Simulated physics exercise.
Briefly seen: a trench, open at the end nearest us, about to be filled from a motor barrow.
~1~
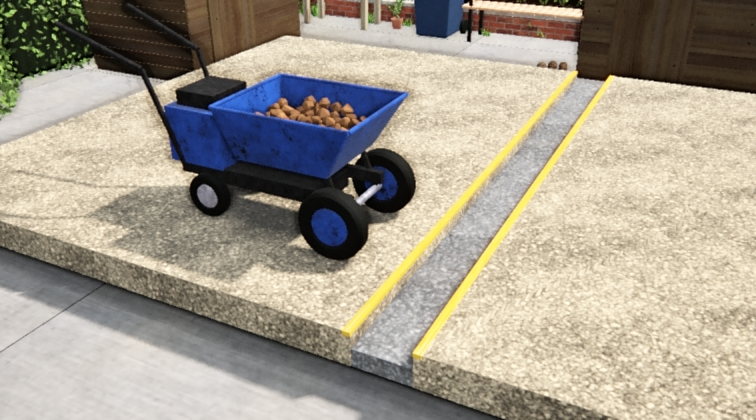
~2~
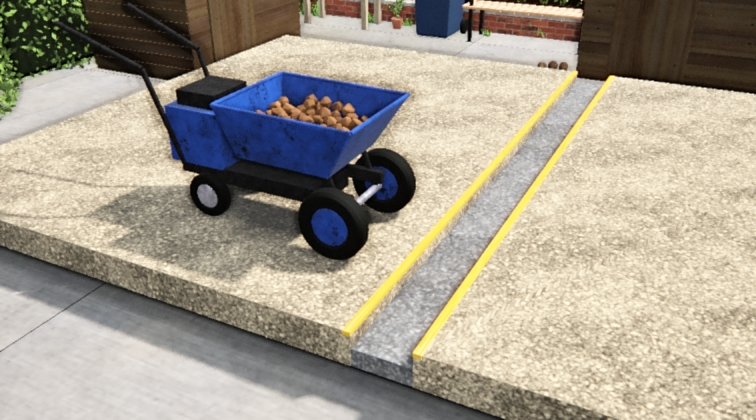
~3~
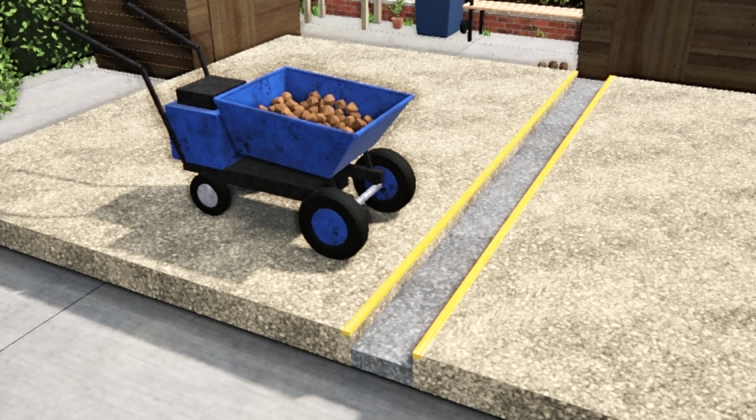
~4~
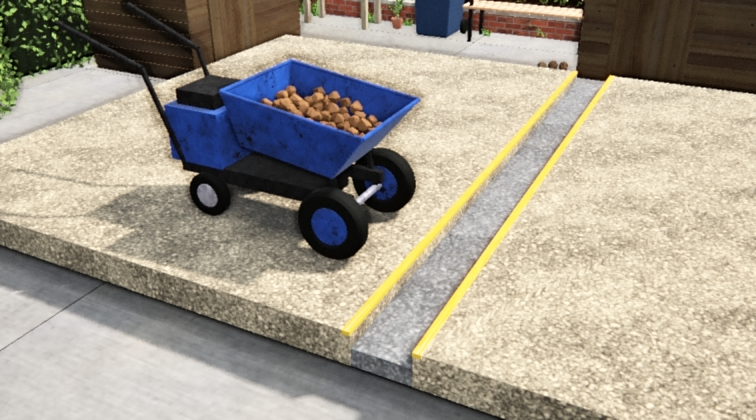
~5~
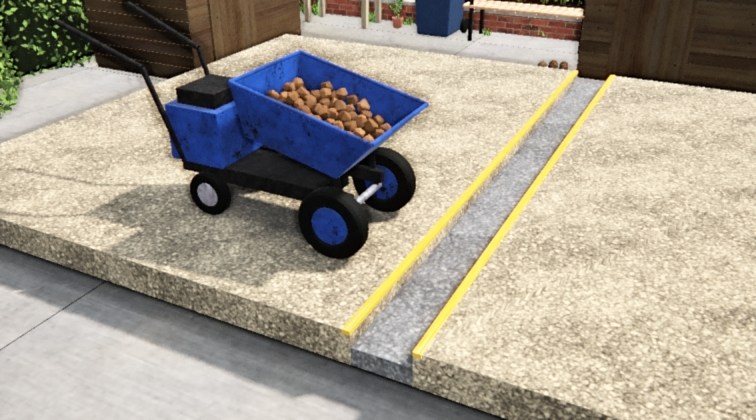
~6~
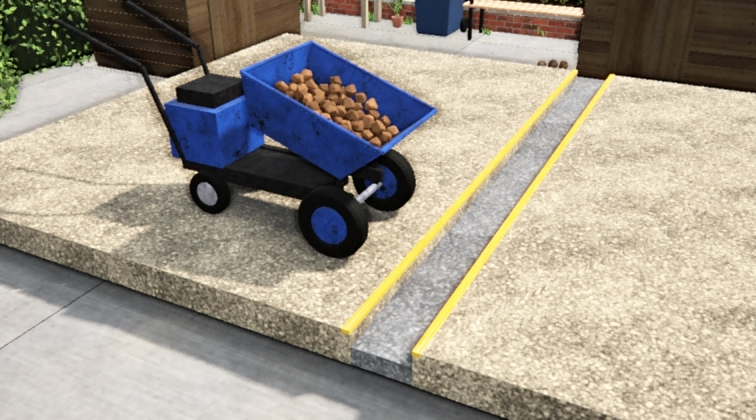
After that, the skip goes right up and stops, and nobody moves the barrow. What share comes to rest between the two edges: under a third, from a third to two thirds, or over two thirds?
From a third to two thirds.
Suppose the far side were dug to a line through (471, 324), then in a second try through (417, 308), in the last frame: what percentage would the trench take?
First try: About 80 %; second try: About 10 %.
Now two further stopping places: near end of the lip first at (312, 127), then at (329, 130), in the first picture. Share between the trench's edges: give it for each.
Well, you'd get roughly 80 per cent from the first place and roughly 70 per cent from the second.
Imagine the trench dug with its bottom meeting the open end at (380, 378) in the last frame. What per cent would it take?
50 %.
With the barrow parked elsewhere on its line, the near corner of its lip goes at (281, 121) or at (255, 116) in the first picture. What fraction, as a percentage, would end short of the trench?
First place: Around 40 per cent. Second place: Around 60 per cent.
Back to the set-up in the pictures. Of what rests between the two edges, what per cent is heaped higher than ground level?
My best guess is some 15 per cent.
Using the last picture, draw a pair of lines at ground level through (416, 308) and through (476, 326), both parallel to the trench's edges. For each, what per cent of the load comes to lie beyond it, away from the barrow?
80 % and 40 %.
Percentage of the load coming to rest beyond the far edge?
60 percent.
Just after the last frame, skip tipped steeply; every one in the skip.
A moment on, skip tipped right over; the larger part in the skip; about a tenth in or heaped over the trench; about a tenth beyond it; just a few falling.
Further on, skip tipped right over; roughly a quarter in the skip; roughly a quarter in or heaped over the trench; roughly half beyond it.
When it is over, skip tipped right over; roughly a third in or heaped over the trench; roughly two thirds beyond it.
